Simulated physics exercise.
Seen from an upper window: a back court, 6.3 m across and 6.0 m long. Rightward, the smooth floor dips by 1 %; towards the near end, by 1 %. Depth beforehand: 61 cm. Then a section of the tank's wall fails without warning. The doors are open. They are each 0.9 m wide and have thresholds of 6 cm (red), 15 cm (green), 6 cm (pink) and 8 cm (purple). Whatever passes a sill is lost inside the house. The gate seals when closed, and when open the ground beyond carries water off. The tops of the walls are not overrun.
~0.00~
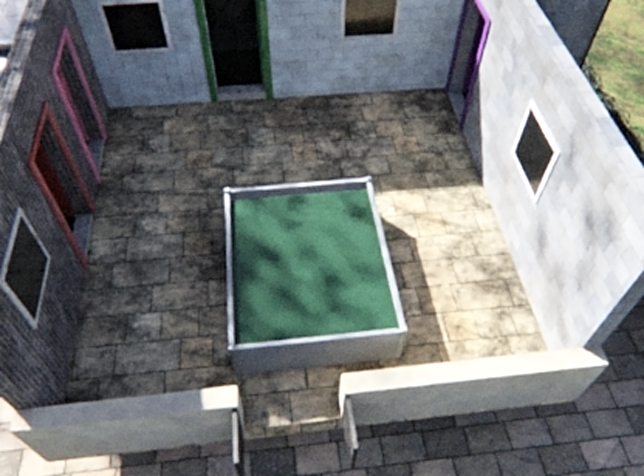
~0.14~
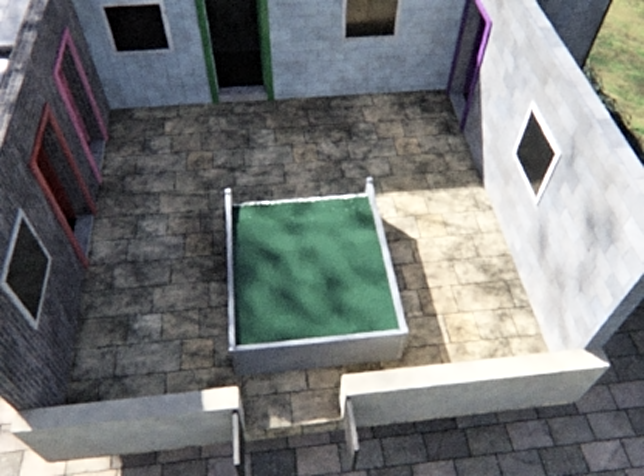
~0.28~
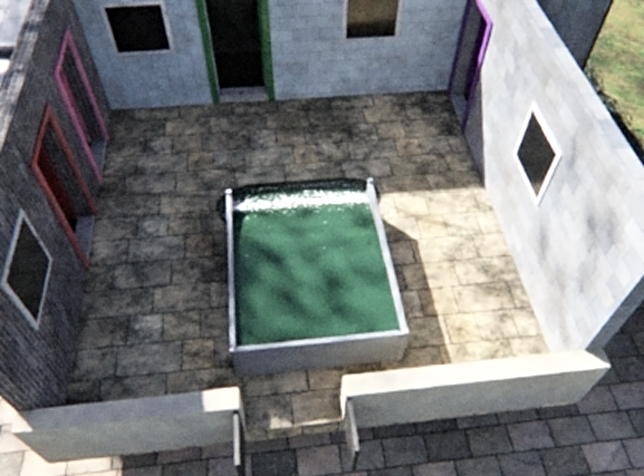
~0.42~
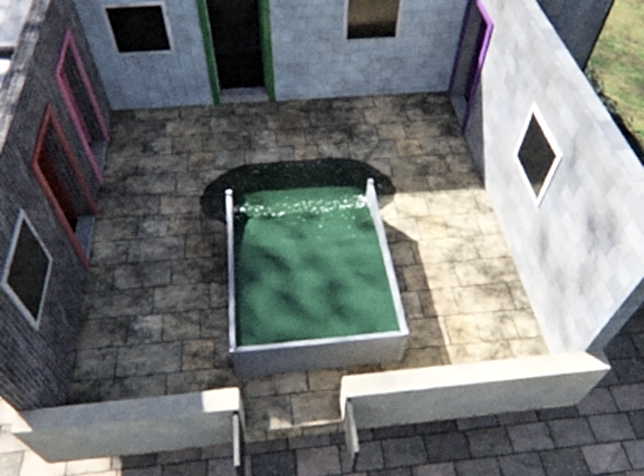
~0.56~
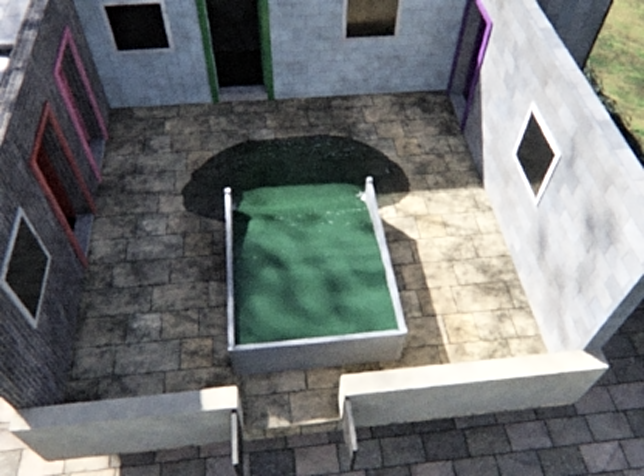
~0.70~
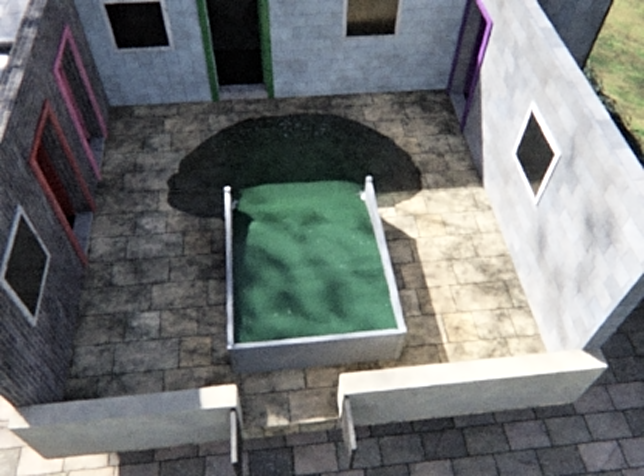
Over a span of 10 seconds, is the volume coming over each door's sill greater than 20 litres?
In order: The red door remains within the limit; the green door breaks the limit; the pink door breaks the limit; the purple door breaks the limit.
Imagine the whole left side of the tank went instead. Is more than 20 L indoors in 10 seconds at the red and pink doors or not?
Red beyond, pink beyond.
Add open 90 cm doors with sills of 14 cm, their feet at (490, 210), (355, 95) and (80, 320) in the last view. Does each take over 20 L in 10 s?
In sequence the answers are less than that, more than that and less than that.
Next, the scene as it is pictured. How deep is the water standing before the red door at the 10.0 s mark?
Looks like about 3.0 cm at that spot.
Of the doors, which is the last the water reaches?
It's the red door that comes last.
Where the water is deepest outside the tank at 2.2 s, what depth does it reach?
It gets to some 34 cm.
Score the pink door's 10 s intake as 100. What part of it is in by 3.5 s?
Some 15 per cent by then.
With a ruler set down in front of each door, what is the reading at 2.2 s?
Door by door, in cm: Red reads 0, green reads 30, pink reads 3, purple reads 18.
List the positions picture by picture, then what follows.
In the first picture, still water, 61 cm deep, in the tank at (308, 258).
In the second picture, the front is at a hidden place, 1.1 m from the gap on the tank's far side; 0.5 m2 of floor is under water; 61 cm left at the back of the tank.
In the third picture, water pours out on the tank's far side and has run 1.3 m, to (376, 196); typically 11 cm deep outside, 61 cm at the tank's back.
In the fourth picture, water pours out on the tank's far side and has run 1.6 m, to (383, 180); typically 9 cm deep outside, 61 cm at the tank's back.
In the fifth picture, the front is at (360, 145), 1.9 m from the gap on the tank's far side; 4.9 m2 of floor is under water; 61 cm left at the back of the tank.
In the sixth picture, the front is at (317, 116), 2.4 m from the gap on the tank's far side; 6.8 m2 of floor is under water; 61 cm left at the back of the tank.
After 1.4 s water covers 40 % of the floor and is deepest (34 cm) near (289, 103); red door not reached, green door 28 cm at the sill, 11 L in, pink door not reached, purple door not reached.
After 2.2 s water covers 45 % of the floor and is deepest (34 cm) near (289, 103); red door not reached, green door 30 cm at the sill, 59 L in, pink door 3 cm at the sill, 0 L in, purple door 18 cm at the sill, 3 L in.
After 3.5 s water covers 50 % of the floor and is deepest (30 cm) near (440, 95); red door not reached, green door 22 cm at the sill, 132 L in, pink door 15 cm at the sill, 12 L in, purple door 29 cm at the sill, 170 L in.
After 6.0 s water covers 95 % of the floor and is deepest (16 cm) near (225, 411); red door 7 cm at the sill, 0 L in, green door 9 cm at the sill, 146 L in, pink door 11 cm at the sill, 79 L in, purple door 16 cm at the sill, 367 L in.
After 10.0 s water covers 95 % of the floor and is deepest (16 cm) near (479, 385); red door 3 cm at the sill, 1 L in, green door 3 cm at the sill, 146 L in, pink door 3 cm at the sill, 89 L in, purple door 9 cm at the sill, 408 L in.
